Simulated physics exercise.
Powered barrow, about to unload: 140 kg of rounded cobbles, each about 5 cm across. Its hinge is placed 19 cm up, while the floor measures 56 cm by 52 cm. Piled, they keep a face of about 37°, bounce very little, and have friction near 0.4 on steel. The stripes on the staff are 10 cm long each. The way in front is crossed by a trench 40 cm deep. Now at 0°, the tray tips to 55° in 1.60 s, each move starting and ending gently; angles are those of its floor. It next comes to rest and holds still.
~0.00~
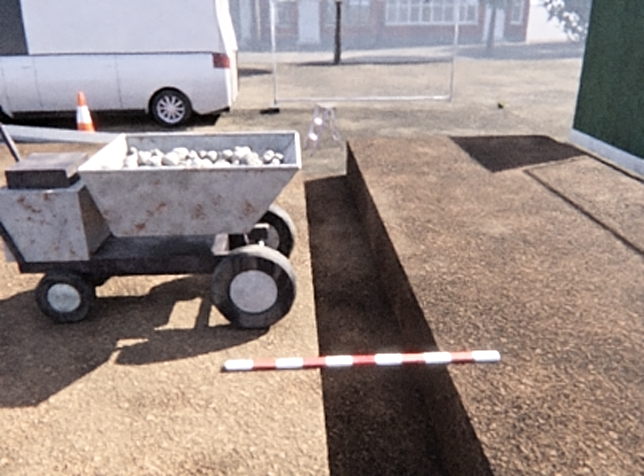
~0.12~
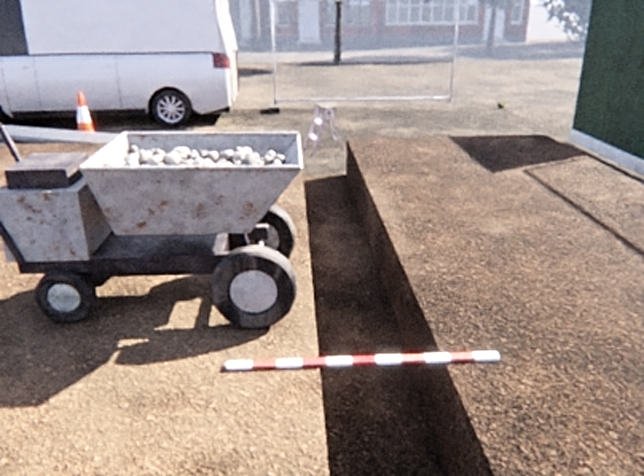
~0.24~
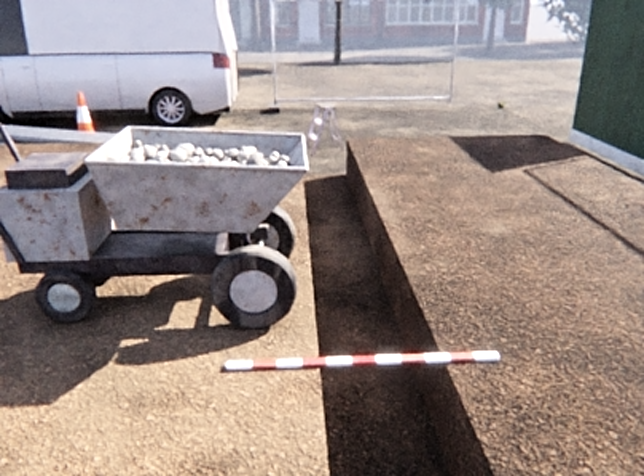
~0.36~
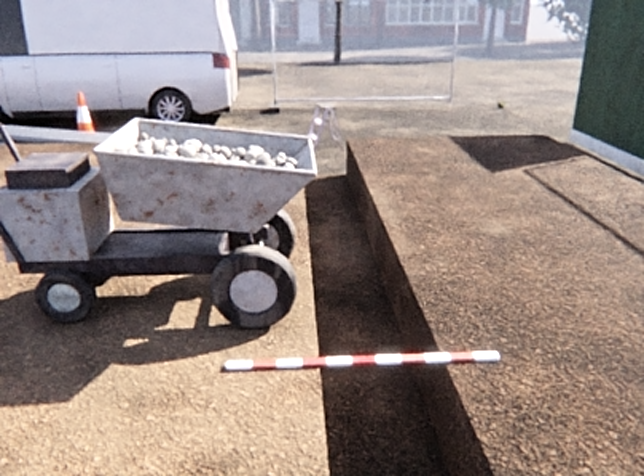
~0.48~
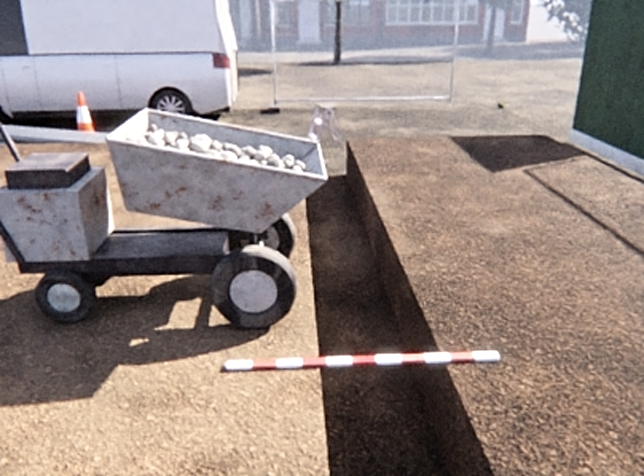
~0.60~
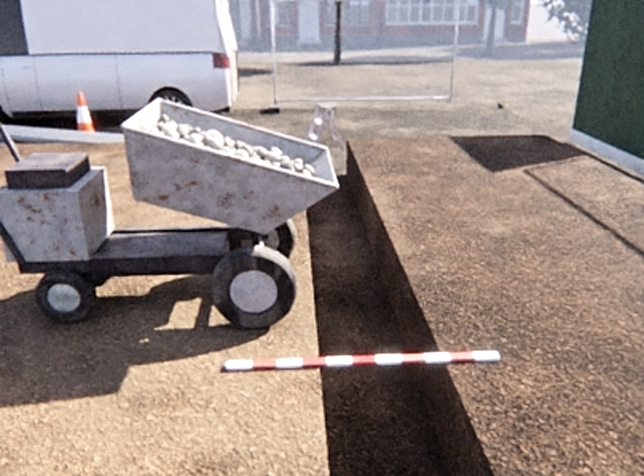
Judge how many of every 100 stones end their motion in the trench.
I would put it near 32 out of 100.
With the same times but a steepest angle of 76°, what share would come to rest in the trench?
Share in trench: Approx. 65%.
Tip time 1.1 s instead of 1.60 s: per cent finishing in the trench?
30 %.
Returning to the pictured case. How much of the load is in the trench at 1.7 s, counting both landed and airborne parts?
Around 10 per cent of it, at that instant.
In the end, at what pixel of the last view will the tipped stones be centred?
Their middle lands near (396, 351).
After 1.2 s the floor is at 46°; 100 % in the tray; the foremost stones are at (366, 215).
After 1.7 s the floor is at 55°; 90 % in the tray, 8 % in the trench, 2 % past the trench; the foremost stones are at (440, 290).
After 2.0 s the floor is at 55°; 72 % in the tray, 18 % in the trench, 10 % past the trench; the foremost stones are at (488, 281).
After 4.0 s the floor is at 55°; 55 % in the tray, 32 % in the trench, 13 % past the trench; the foremost stones are at (531, 286).
